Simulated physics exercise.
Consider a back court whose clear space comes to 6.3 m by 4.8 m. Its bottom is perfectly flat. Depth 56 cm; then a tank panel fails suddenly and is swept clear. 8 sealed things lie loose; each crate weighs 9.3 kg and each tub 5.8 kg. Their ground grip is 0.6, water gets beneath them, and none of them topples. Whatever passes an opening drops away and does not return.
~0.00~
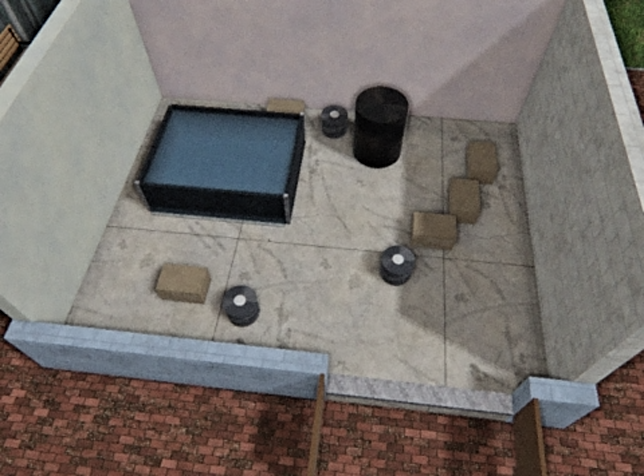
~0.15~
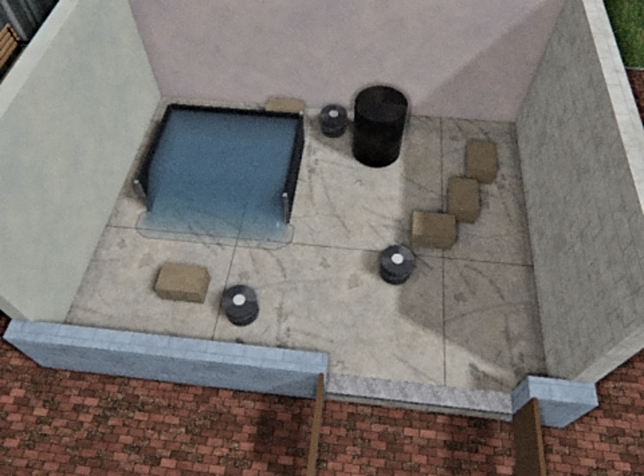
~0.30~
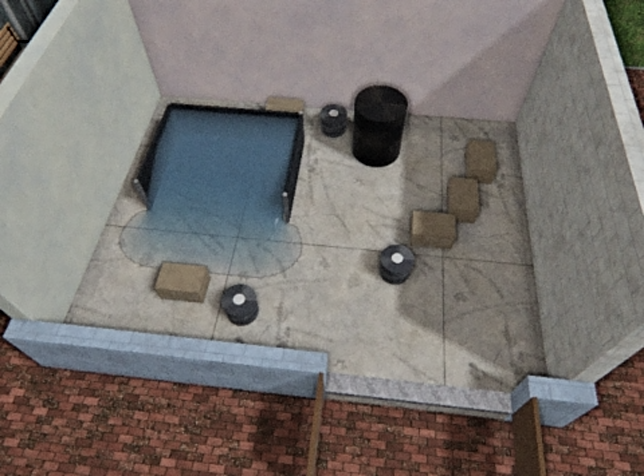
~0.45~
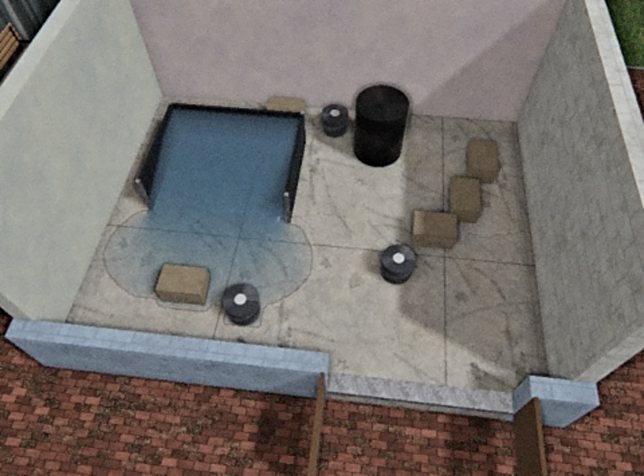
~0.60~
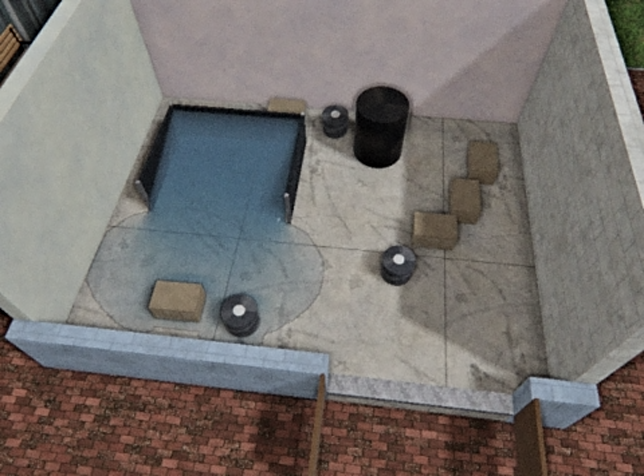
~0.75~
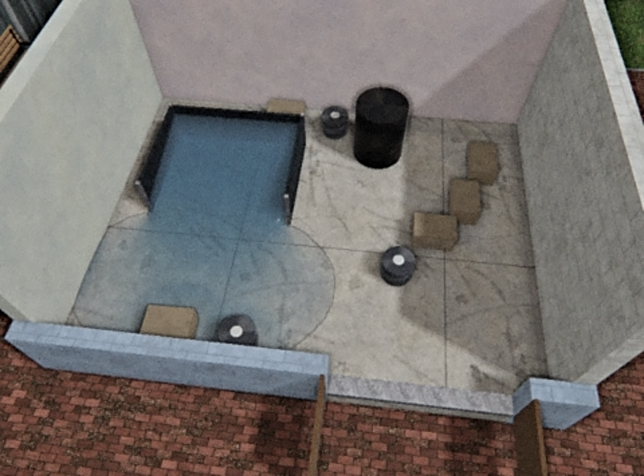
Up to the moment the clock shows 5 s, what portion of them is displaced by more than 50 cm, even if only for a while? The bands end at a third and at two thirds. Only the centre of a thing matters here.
Inside the middle range.
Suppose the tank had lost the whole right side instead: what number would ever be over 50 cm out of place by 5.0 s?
You'd get 6 in that case.
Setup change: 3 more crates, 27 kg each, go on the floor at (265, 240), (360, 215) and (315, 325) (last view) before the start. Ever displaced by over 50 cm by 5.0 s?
Result, one by one: Exceeded, not exceeded and exceeded.
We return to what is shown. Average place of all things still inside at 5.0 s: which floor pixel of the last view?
Close to (387, 197).
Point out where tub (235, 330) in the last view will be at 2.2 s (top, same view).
Estimated pixel: Around (350, 319).
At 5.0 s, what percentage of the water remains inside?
Around 92 per cent of the water is still in there.
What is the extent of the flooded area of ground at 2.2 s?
About 14 m2.
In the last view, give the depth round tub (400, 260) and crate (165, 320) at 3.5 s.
First roughly 4 cm, second roughly 16 cm.
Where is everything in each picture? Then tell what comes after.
The first picture shows a crate at (182, 278), on the bottom; a tub at (240, 301) rests on the ground; 3.4 m2 under water; 0 of 8 have shifted.
The second picture shows a crate at (181, 278), on the bottom; a tub at (239, 300) rests on the ground; water covers 4.4 m2; 0 of 8 have shifted.
The third picture shows a crate at (181, 277) rests on the ground; a tub at (239, 299) rests on the ground; water covers 5.7 m2; 0 of 8 have shifted.
The fourth picture shows a crate at (181, 279) rests on the ground; a tub at (240, 299) rests on the ground; water covers 7.1 m2; 0 of 8 have shifted.
The fifth picture shows a crate at (175, 296), on the bottom, 29 cm from its start; a tub at (239, 311) rests on the ground, 15 cm from its start; 8.6 m2 under water; 2 of 8 have shifted.
The sixth picture shows a crate at (167, 321), on the bottom, 63 cm from its start; a tub at (236, 332) rests on the ground, 43 cm from its start; 9.9 m2 under water; 2 of 8 have shifted.
After 1.1 s 1 of 8 are over 50 cm from their spots; 2 afloat.
After 2.2 s 2 of 8 are over 50 cm from their spots; 2 afloat.
After 3.5 s 2 of 8 are over 50 cm from their spots; 2 afloat.
After 5.0 s 2 of 8 are over 50 cm from their spots, and 3 have been at some point; 3 afloat.
